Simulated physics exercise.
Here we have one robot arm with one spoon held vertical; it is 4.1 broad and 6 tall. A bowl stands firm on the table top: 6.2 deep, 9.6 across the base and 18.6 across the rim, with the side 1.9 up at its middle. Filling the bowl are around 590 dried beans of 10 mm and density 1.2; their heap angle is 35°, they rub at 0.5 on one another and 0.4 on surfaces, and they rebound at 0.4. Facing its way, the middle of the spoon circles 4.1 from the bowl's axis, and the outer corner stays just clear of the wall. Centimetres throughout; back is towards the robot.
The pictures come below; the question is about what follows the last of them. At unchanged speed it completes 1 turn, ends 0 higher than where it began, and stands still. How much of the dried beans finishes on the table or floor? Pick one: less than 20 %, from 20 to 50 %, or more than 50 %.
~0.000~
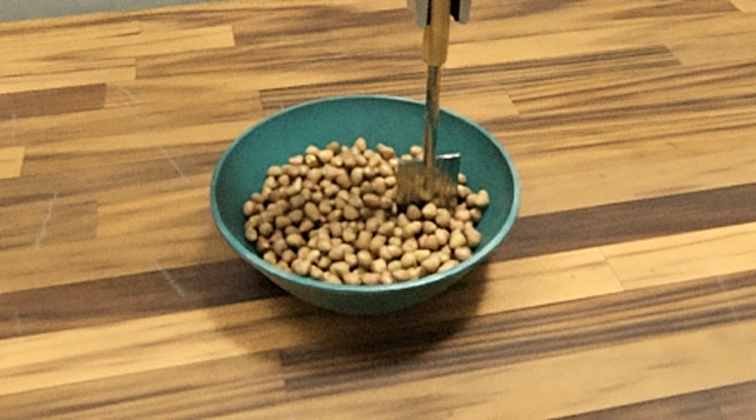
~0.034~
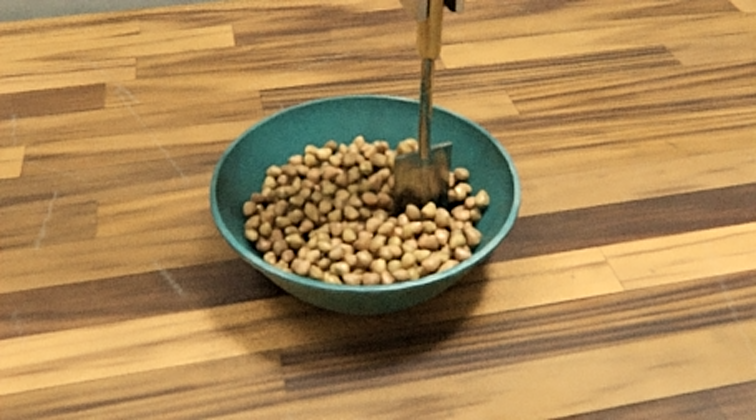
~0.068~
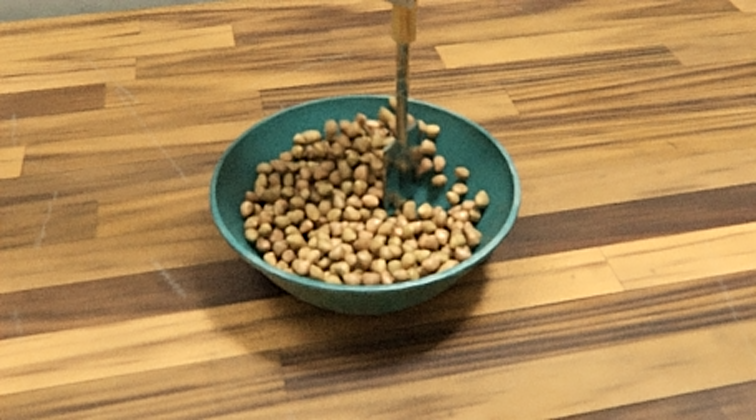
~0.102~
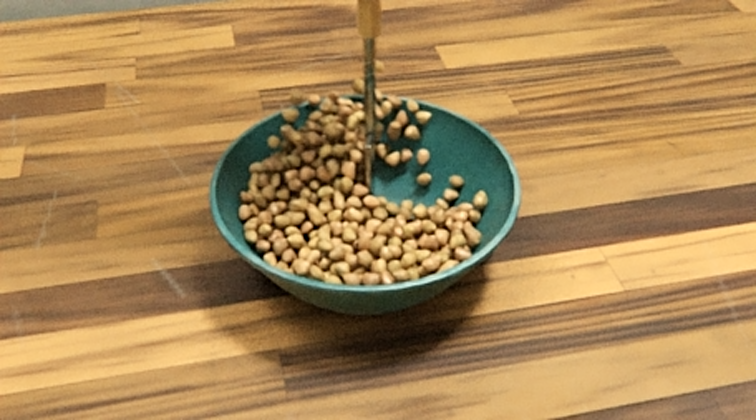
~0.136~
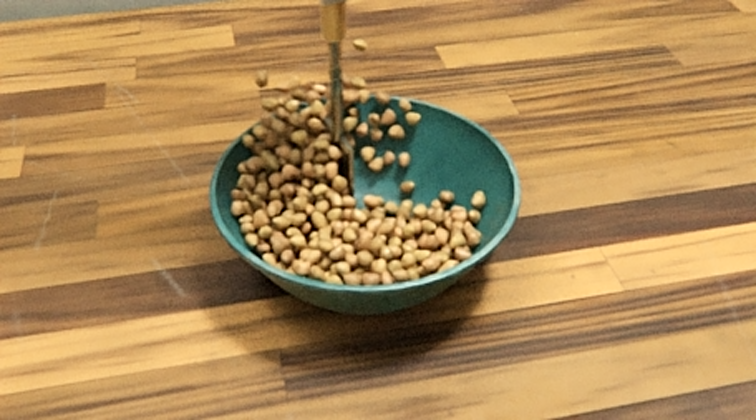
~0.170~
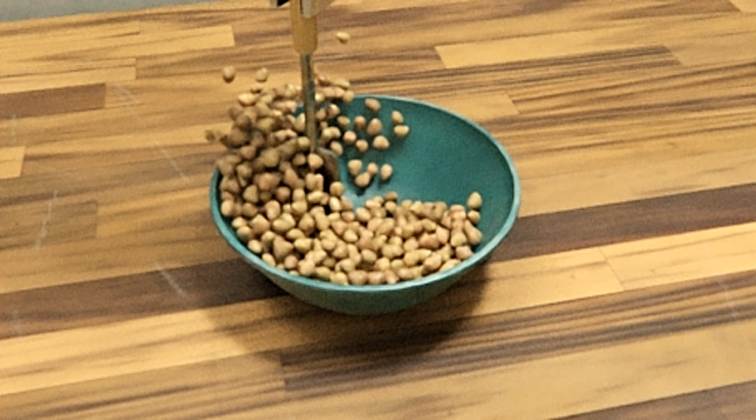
From 20 to 50 %.
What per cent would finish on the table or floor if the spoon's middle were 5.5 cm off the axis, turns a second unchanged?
Around 25 in a hundred, in that case.
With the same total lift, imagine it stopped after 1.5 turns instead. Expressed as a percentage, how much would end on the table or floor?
It would be around 40 percent.
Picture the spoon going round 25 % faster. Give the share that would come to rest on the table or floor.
Near 40 in a hundred, it would be.
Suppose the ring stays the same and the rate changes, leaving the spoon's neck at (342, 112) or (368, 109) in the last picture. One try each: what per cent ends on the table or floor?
It comes to roughly 15 per cent and then 10 per cent.
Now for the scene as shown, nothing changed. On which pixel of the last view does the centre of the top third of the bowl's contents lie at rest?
In the final view it lies around (402, 163).
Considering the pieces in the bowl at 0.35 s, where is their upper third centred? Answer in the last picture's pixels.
Close to pixel (459, 221).
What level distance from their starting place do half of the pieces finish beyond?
Reading: Around 9 cm.
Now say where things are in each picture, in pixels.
In the first picture, the spoon neck at (430, 139), 0° round; upper third of the load around (358, 214), from x 250 to 480, top at y 145; 591 in the bowl.
In the second picture, the spoon neck at (425, 130), 13° round; upper third of the load around (363, 210), from x 250 to 480, top at y 145.
In the third picture, the spoon neck at (402, 116), 43° round; upper third of the load around (352, 183), from x 245 to 480, top at y 105.
In the fourth picture, the spoon neck at (370, 109), 74° round; upper third of the load around (334, 167), from x 245 to 480, top at y 65; 590 in the bowl, 1 in flight or on the tool.
In the fifth picture, the spoon neck at (337, 113), 104° round; upper third of the load around (305, 163), from x 240 to 480, top at y 45; 585 in the bowl, 6 in flight or on the tool.
In the sixth picture, the spoon neck at (311, 126), 135° round; upper third of the load around (277, 167), from x 210 to 475, top at y 40; 574 in the bowl, 17 in flight or on the tool.
After 0.26 s, 218° round, highest piece 10 above the table; 519 in the bowl, 15 on the table or floor, 57 in flight or on the tool.
After 0.35 s, 301° round, highest piece 11 above the table; 456 in the bowl, 72 on the table or floor, 63 in flight or on the tool.
After 0.60 s, 0° round, highest piece 7 above the table; 400 in the bowl, 190 on the table or floor, 1 in flight or on the tool.
After 1.30 s, 0° round, highest piece 7 above the table; 400 in the bowl, 191 on the table or floor.
In the end, 400 in the bowl, 191 on the table or floor. That is 32 % on the table or floor.
